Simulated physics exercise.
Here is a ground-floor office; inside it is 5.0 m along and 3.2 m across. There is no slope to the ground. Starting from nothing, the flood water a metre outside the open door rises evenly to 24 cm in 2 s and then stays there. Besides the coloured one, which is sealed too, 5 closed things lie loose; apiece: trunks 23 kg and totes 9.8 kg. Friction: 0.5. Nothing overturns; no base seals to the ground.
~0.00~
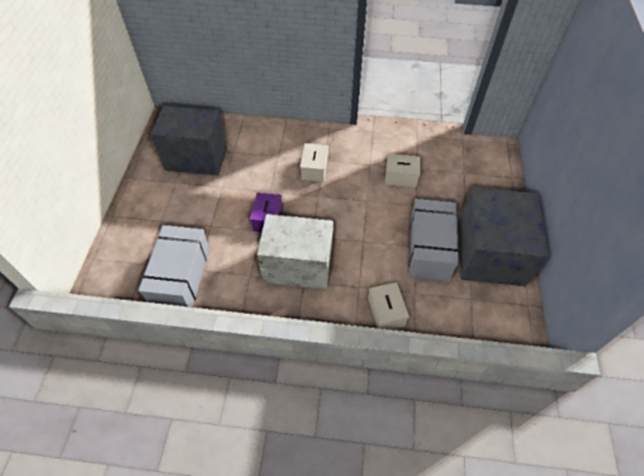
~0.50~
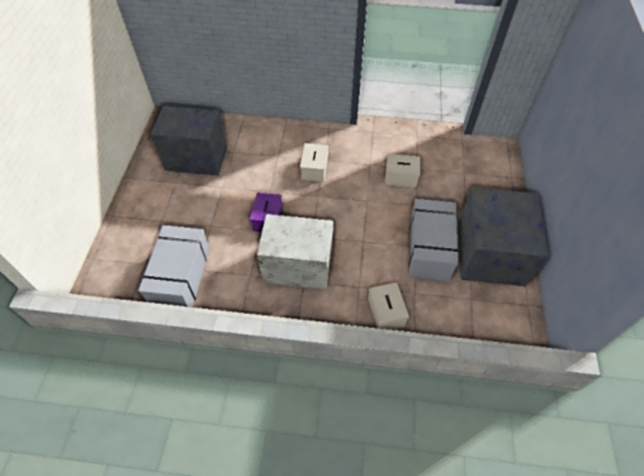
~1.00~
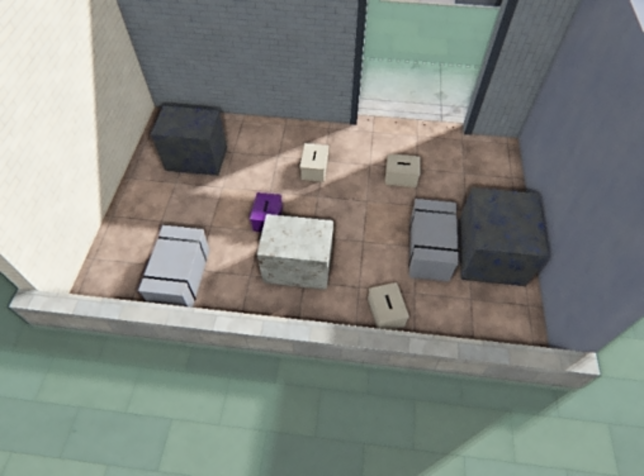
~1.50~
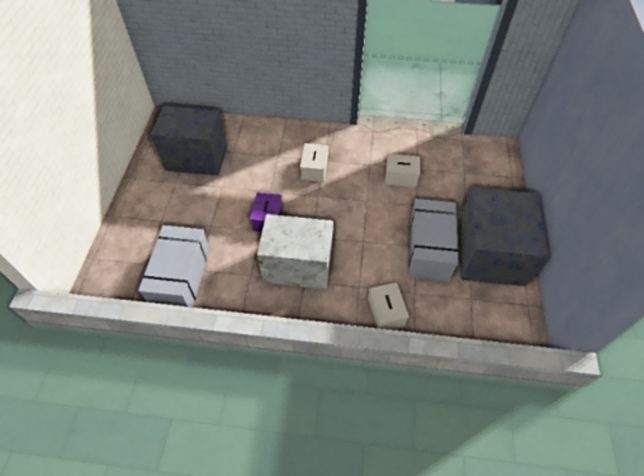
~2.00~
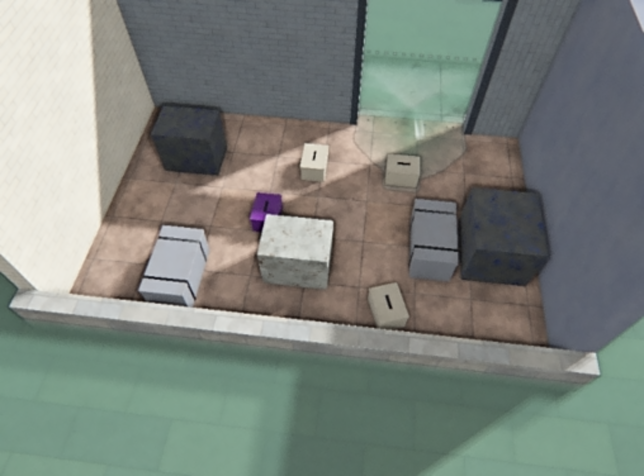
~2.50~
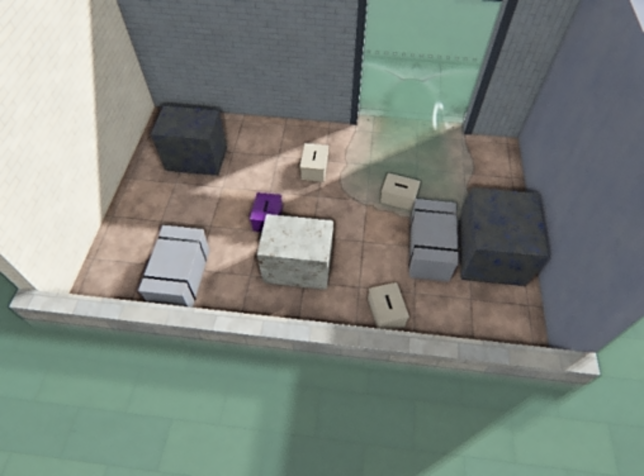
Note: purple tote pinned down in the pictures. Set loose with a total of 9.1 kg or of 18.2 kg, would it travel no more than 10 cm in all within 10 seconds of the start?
None of them.
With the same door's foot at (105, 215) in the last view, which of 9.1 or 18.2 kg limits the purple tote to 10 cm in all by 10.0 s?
Short version: Neither mass is sufficient.
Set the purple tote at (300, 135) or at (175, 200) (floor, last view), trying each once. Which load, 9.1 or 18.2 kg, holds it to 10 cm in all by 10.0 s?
Taking the two spots in turn, only the heavier keeps it, then neither keeps it.
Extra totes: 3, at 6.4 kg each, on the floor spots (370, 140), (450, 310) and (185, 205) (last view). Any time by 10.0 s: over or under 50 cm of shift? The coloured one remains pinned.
Listed in turn, they go over the bar, over the bar, over the bar.
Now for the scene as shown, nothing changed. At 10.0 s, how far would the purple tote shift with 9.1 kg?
I'd put it at roughly 80 cm.
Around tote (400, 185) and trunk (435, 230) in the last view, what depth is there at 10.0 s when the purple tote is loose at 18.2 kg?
First about 13 cm, second about 19 cm.
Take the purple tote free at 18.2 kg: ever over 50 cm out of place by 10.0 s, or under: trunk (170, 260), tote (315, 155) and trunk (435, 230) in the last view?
First exceeds it, then stays inside, then exceeds it.
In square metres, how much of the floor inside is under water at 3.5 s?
About 6.5 m2 is covered.
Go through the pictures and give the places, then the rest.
In the first frame, the purple tote at (266, 207), on the bottom; water covers 0.0 m2; 0 of 6 have shifted.
In the second frame, the purple tote at (266, 207), on the bottom; water covers 0.0 m2; 0 of 6 have shifted.
In the third frame, the purple tote at (266, 207), on the bottom; water covers 0.0 m2; 0 of 6 have shifted.
In the fourth frame, the purple tote at (266, 207) rests on the ground; water covers 0.0 m2; 0 of 6 have shifted.
In the fifth frame, the purple tote at (266, 207) rests on the ground; 0.9 m2 under water; 0 of 6 have shifted.
In the sixth frame, the purple tote at (266, 207) rests on the ground; 2.0 m2 under water; 1 of 6 have shifted.
After 3.5 s the purple tote would be 0 cm from its start with 9.1 kg and 0 cm from its start with 18.2 kg; 3 cm of water round it then.
After 4.5 s the purple tote would be 37 cm from its start with 9.1 kg and 0 cm from its start with 18.2 kg; 5 cm of water round it then.
After 7.0 s the purple tote would be 41 cm from its start with 9.1 kg and 0 cm from its start with 18.2 kg; 7 cm of water round it then.
After 10.0 s the purple tote would be 71 cm from its start with 9.1 kg and 65 cm from its start with 18.2 kg; 11 cm of water round it then.
